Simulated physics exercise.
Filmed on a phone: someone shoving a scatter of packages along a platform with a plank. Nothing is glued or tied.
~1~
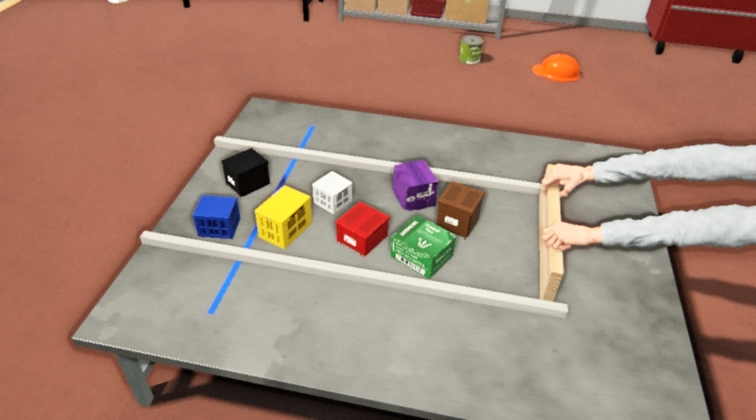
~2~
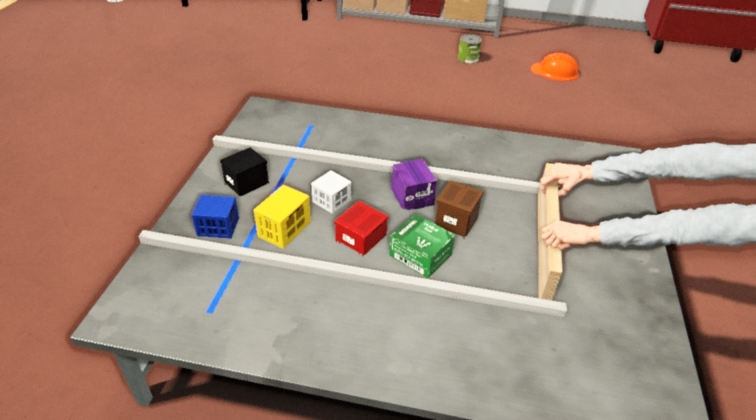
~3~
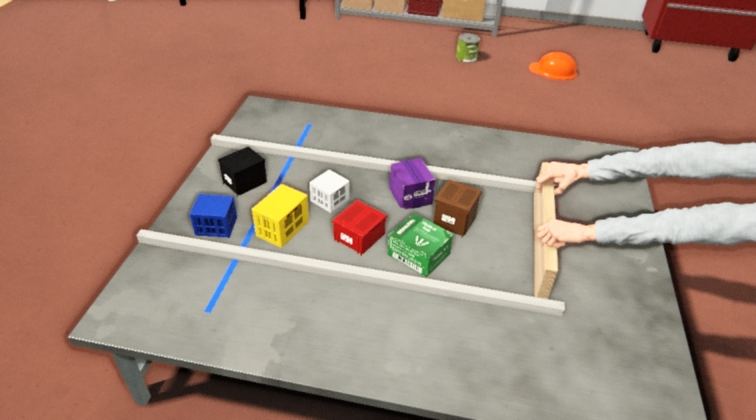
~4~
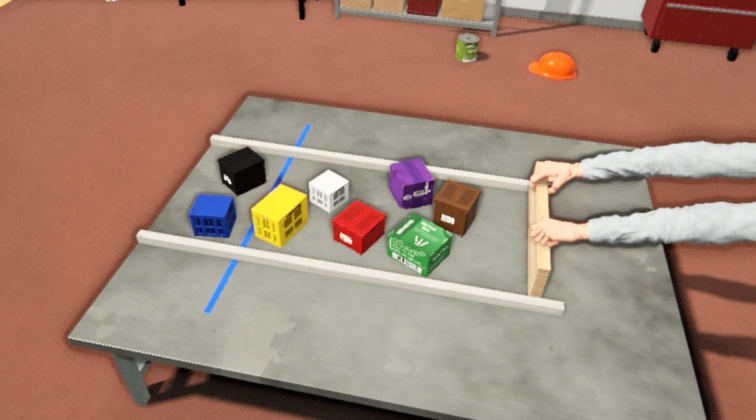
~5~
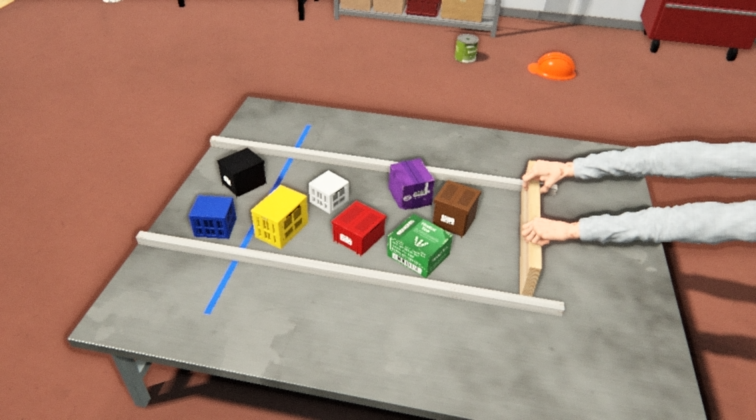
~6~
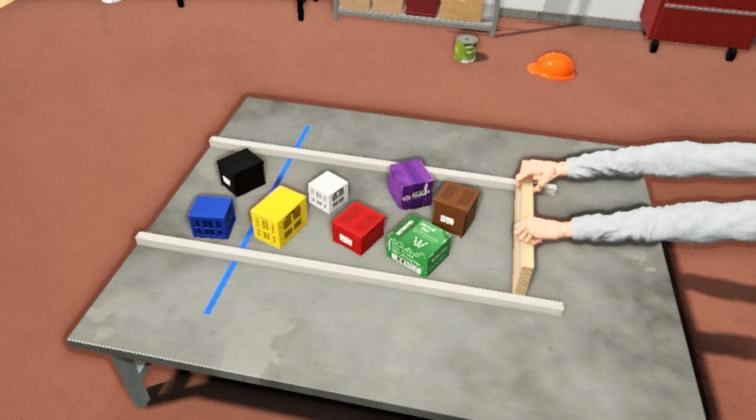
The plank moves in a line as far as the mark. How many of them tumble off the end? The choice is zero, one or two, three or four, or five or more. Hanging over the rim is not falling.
The number that fall off is one or two.
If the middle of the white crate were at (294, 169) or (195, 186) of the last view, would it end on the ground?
In that order, it does not fall; stays on.
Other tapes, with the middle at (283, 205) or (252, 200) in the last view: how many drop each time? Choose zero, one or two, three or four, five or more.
Taking them in turn, just one or two; one to two.
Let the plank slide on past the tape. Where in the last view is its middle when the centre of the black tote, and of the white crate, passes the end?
Its middle is around (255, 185) and around (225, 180).
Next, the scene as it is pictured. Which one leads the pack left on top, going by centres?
The yellow crate ends nearest.
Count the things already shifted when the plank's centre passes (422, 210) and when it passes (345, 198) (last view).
By then 4, and 7.
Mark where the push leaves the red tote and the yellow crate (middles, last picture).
The red tote at (190, 209), the yellow crate at (154, 204).
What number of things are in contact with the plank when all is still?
It touches 3.
Soon after, none off yet; blue crate at rest near (213, 218); black tote at rest near (242, 173); yellow crate at rest near (280, 217).
After that, none off yet; blue crate at rest near (213, 218); black tote at rest near (242, 173); yellow crate displaced a little near (263, 216).
And then, none off yet; blue crate displaced about its own width near (165, 212); black tote displaced a little near (235, 173); yellow crate displaced well along near (198, 211).
In the end, the number that fall off is one or two; gone, blue crate.
